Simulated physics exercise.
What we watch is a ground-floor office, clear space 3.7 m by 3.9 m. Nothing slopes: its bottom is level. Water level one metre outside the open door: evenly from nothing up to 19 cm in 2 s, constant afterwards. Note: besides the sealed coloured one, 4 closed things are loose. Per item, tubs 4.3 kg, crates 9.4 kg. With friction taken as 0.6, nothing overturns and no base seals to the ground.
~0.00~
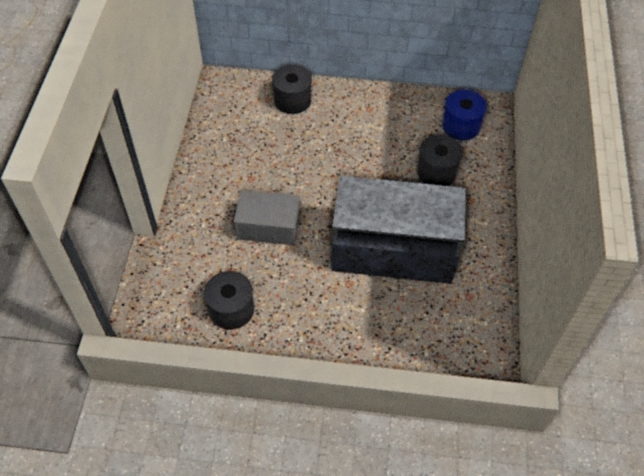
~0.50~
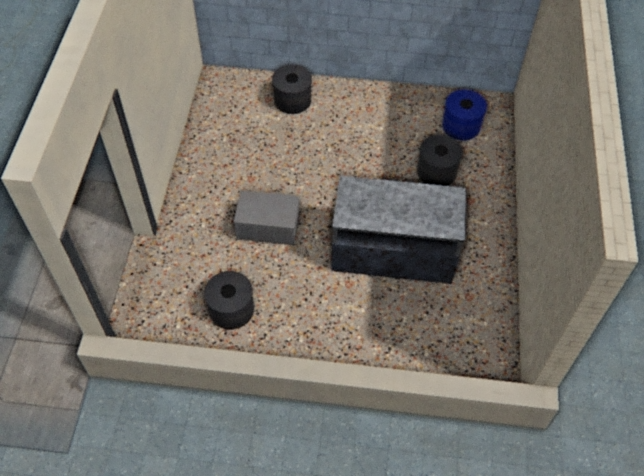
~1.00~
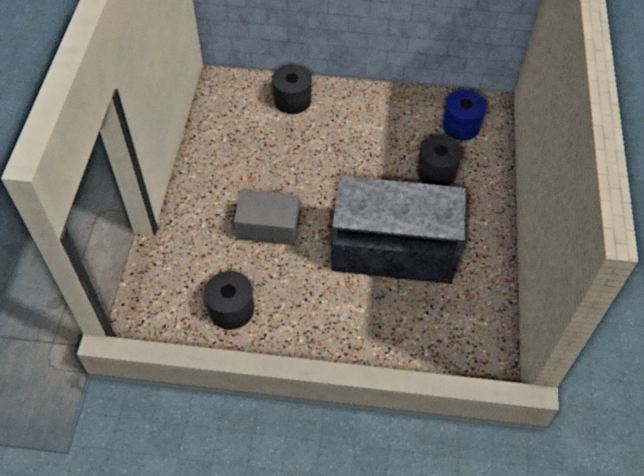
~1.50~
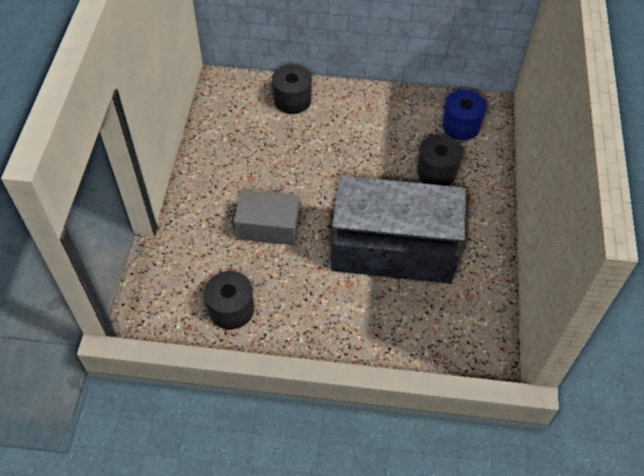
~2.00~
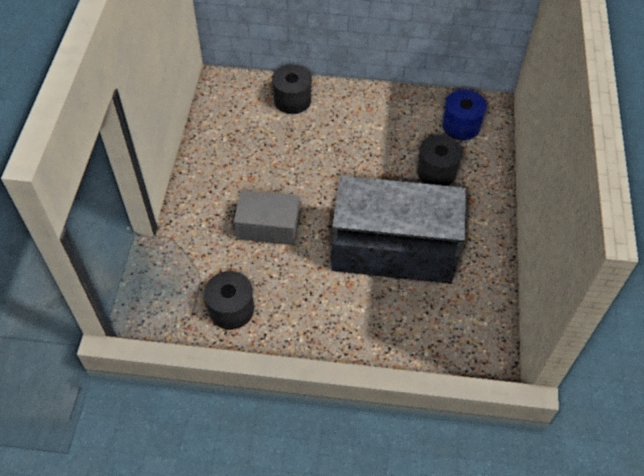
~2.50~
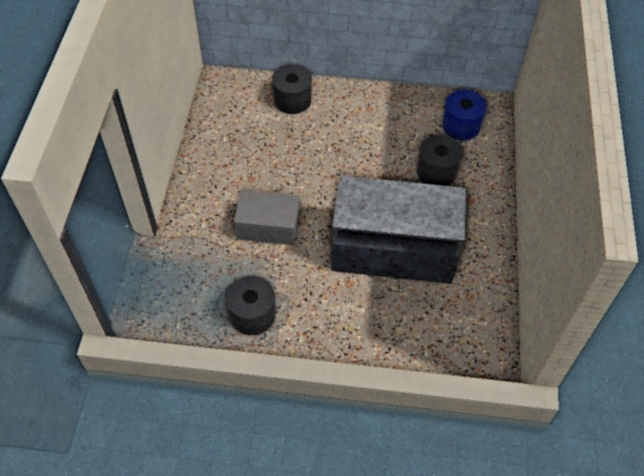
Water spreads over the paving around a walled room and then enters through the open doorway at left, creeping across the speckled floor; the nearest dark tub shifts slightly right, while the blue tub and blocks stay still.
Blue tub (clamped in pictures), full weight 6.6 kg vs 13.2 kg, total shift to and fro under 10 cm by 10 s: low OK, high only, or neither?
Neither.
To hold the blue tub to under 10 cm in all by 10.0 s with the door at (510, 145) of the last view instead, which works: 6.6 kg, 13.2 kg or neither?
The answer is that neither mass suffices.
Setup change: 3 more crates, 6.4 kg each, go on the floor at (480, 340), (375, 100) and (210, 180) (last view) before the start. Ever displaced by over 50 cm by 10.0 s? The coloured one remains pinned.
Note, in sequence: Exceeded, exceeded, not exceeded.
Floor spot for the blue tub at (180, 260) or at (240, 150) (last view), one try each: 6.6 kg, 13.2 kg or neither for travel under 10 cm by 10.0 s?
In order, no load succeeds and both loads succeed.
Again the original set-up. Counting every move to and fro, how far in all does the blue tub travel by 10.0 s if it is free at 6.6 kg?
About 200 cm.
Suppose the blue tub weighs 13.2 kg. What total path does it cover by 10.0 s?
100 cm or so in all.
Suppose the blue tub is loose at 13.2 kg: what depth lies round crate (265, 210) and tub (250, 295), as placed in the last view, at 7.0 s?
Close to 3 and 8 centimetres.
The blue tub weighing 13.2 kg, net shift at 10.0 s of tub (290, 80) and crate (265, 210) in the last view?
Net displacement, in order: 60 cm; 120 cm.
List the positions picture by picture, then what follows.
In the first frame, the blue tub at (466, 104) rests on the ground; 0.0 m2 under water; 0 of 5 have shifted.
In the second frame, the blue tub at (466, 104), on the bottom; 0.0 m2 under water; 0 of 5 have shifted.
In the third frame, the blue tub at (466, 104) rests on the ground; 0.0 m2 under water; 0 of 5 have shifted.
In the fourth frame, the blue tub at (466, 104) rests on the ground; 0.0 m2 under water; 0 of 5 have shifted.
In the fifth frame, the blue tub at (466, 104) rests on the ground; water covers 0.5 m2; 0 of 5 have shifted.
In the sixth frame, the blue tub at (466, 104), on the bottom; water covers 1.3 m2; 1 of 5 have shifted.
After 3.5 s the blue tub would be 0 cm from its start with 6.6 kg and 0 cm from its start with 13.2 kg; 0 cm of water round it then.
After 4.5 s the blue tub would be 0 cm from its start with 6.6 kg and 0 cm from its start with 13.2 kg; 0 cm of water round it then.
After 7.0 s the blue tub would be 30 cm from its start with 6.6 kg and 0 cm from its start with 13.2 kg; 6 cm of water round it then.
After 10.0 s the blue tub would be 172 cm from its start with 6.6 kg and 96 cm from its start with 13.2 kg; 11 cm of water round it then.
